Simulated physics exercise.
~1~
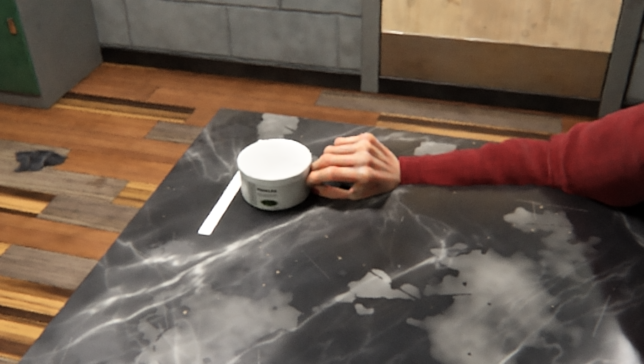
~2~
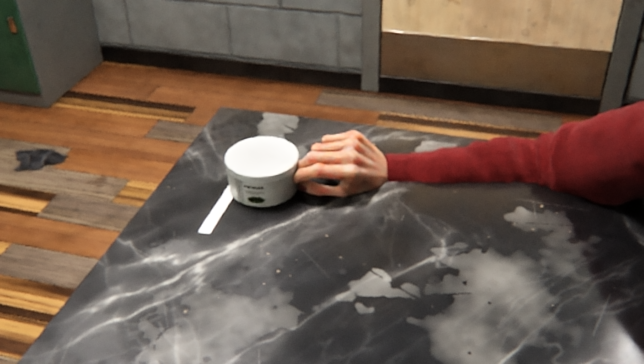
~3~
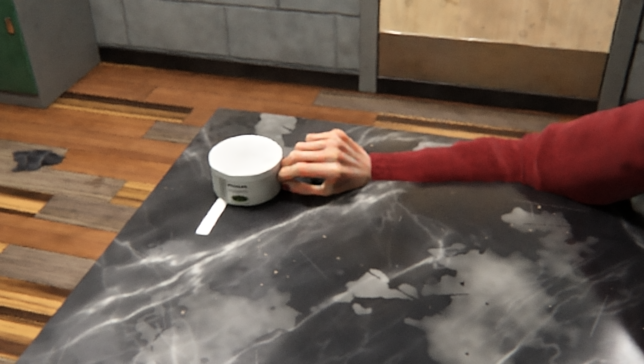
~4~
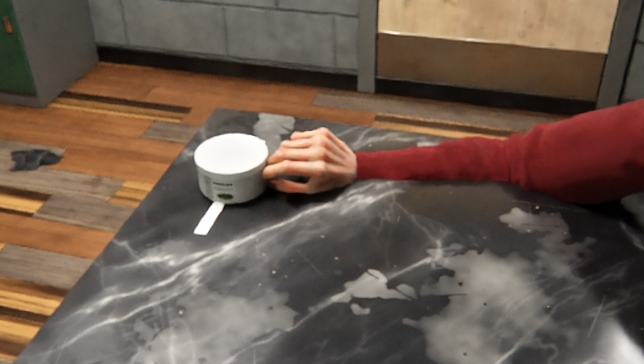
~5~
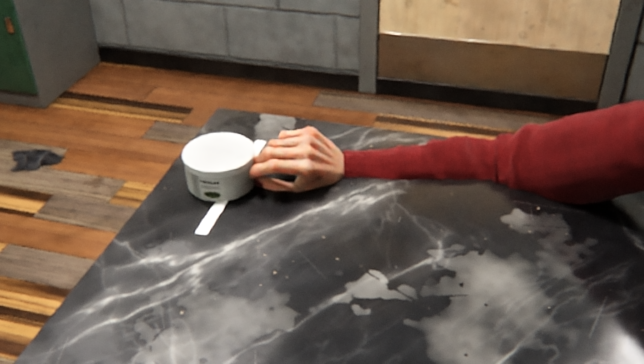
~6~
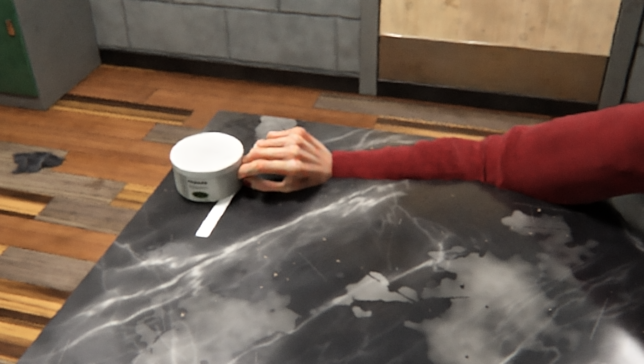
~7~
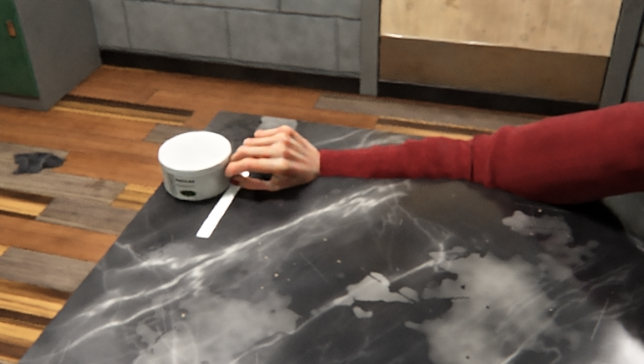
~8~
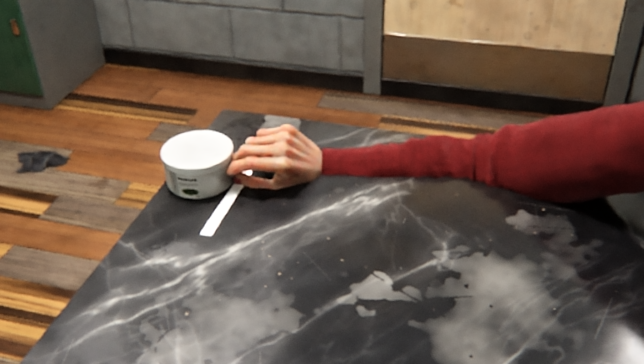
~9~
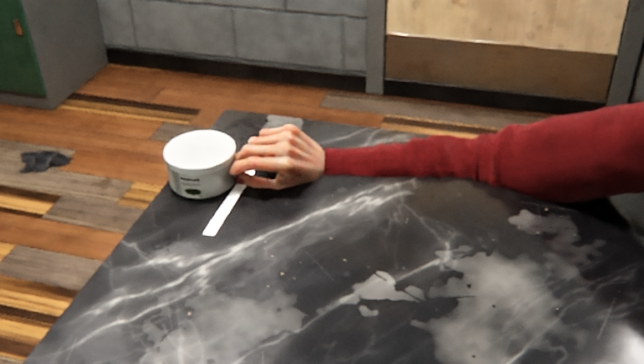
A hand in a red sleeve pushed a white tub leftward across a dark marbled table, sliding it over and past a strip of white tape, then stopped with the tub still resting on the table near its left edge.
